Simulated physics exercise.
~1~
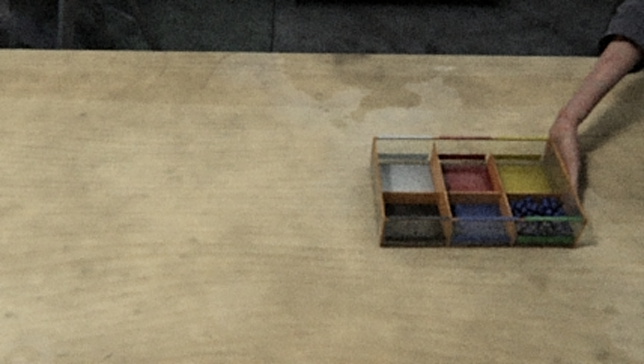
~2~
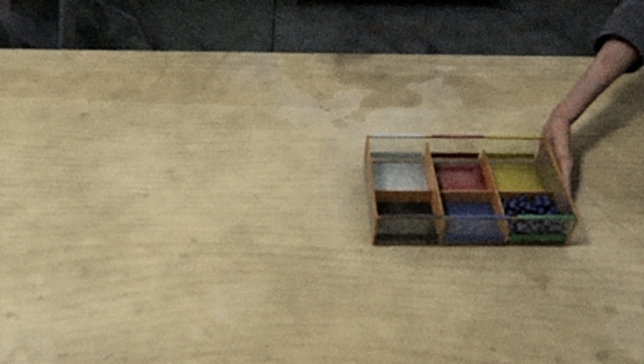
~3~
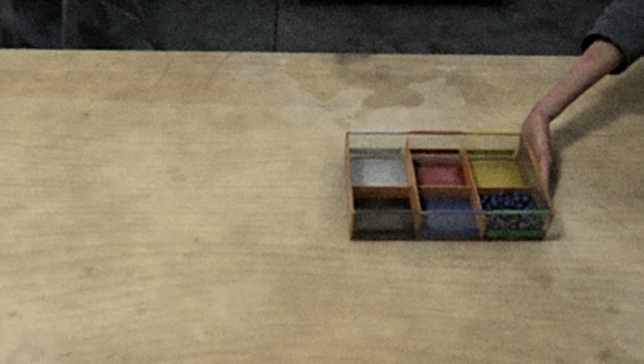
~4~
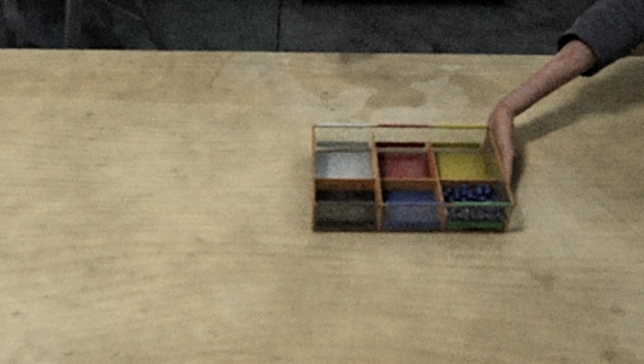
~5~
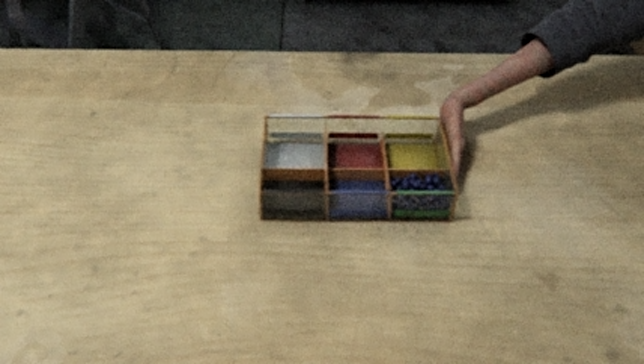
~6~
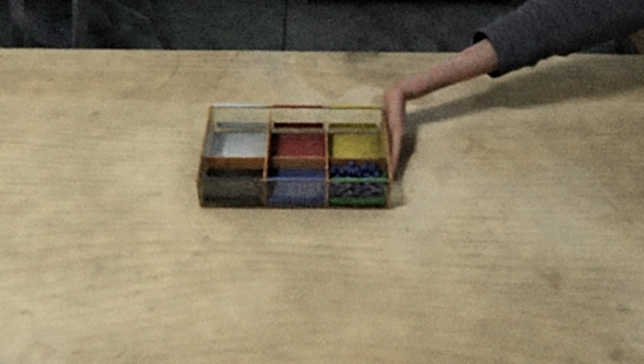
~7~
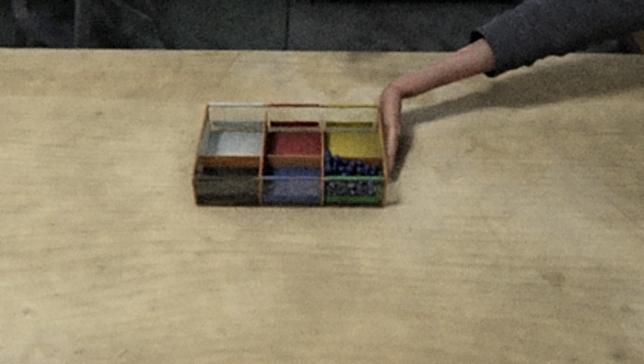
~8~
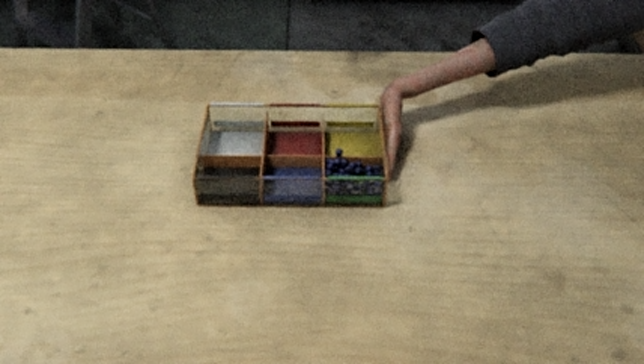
A pale wooden table is seen from above at an angle, with a dark background along its far edge. On the right, a hand in a dark grey sleeve holds the side of a shallow tray with six compartments, white, red and yellow behind, dark, blue and green in front. Dark blue berries fill the green compartment at the front right. The hand pushes the tray leftward, slowly at first and then faster, before it stops left of centre. The berries shift and pile toward the back of their compartment, then settle, all still inside it, as the hand stays against the tray.
